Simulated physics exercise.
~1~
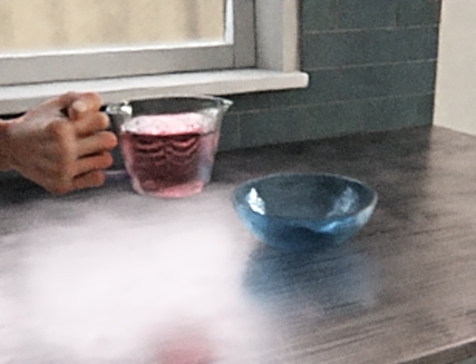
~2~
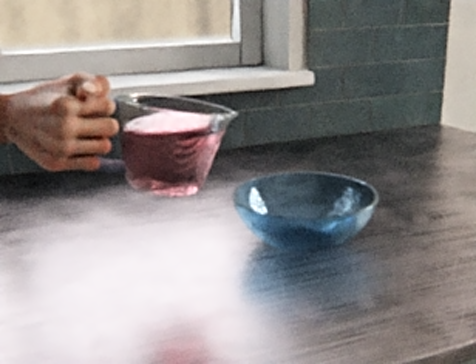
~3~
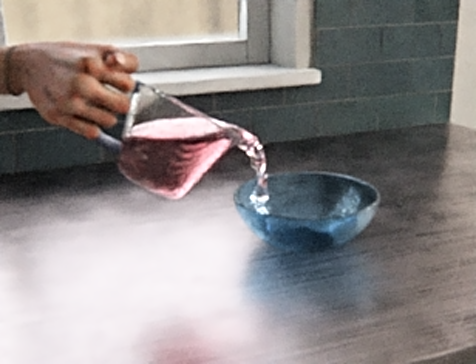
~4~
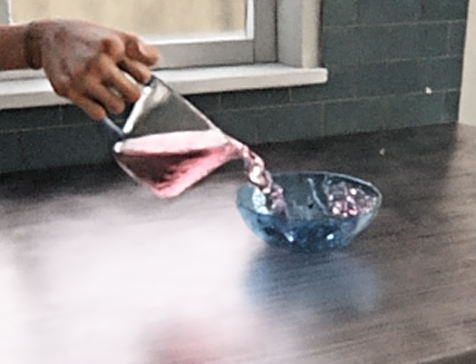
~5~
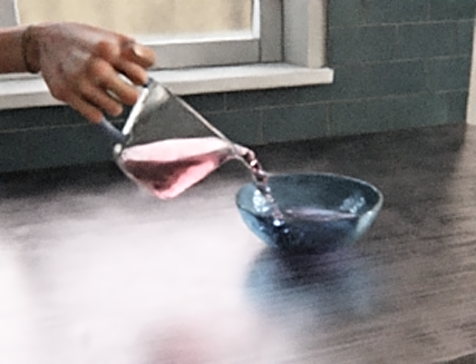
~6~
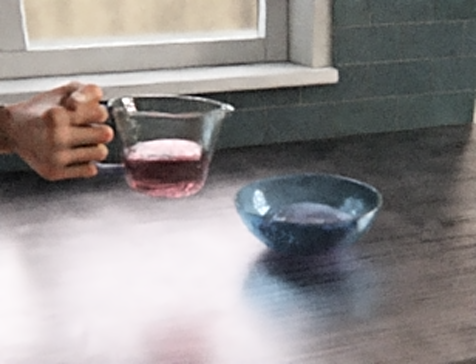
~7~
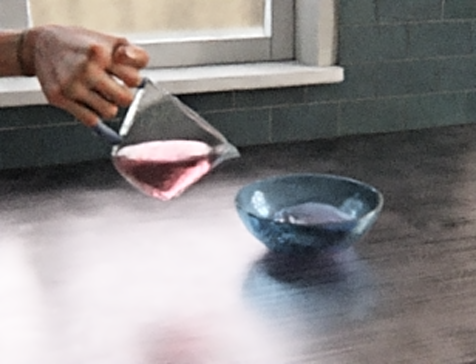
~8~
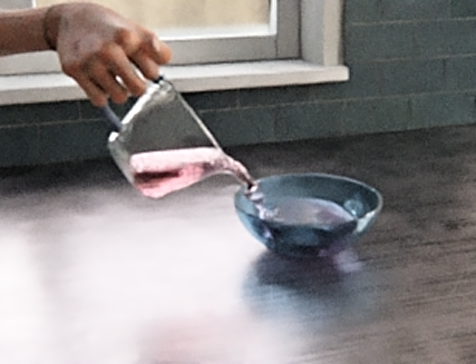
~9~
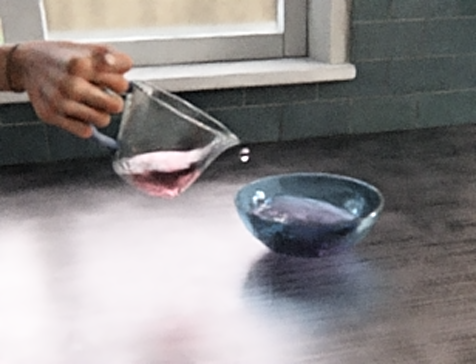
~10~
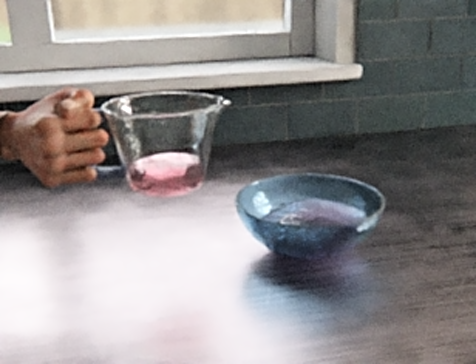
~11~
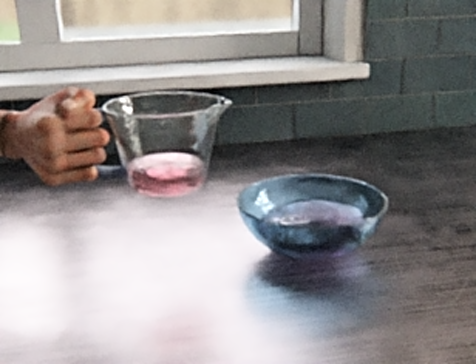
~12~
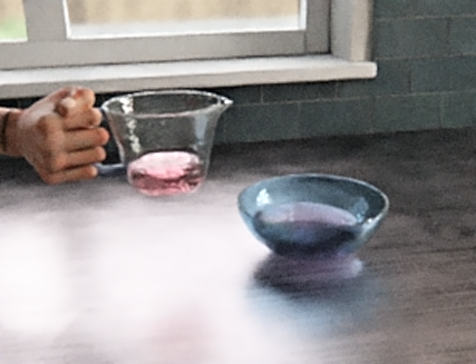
The clip opens on a dark worktop beneath a window, where a hand holds a clear measuring jug of pinkish liquid to the left of an empty blue glass bowl. The hand tips the jug smoothly, and a stream runs from its spout into the bowl. It then eases the jug nearly upright, stopping the flow, before tilting it again, more steeply, for a second pour. The jug swings back level as last drops leave the spout, while the view drifts slightly sideways. Finally, the bowl sits partly filled, and the held jug keeps a little pink liquid.
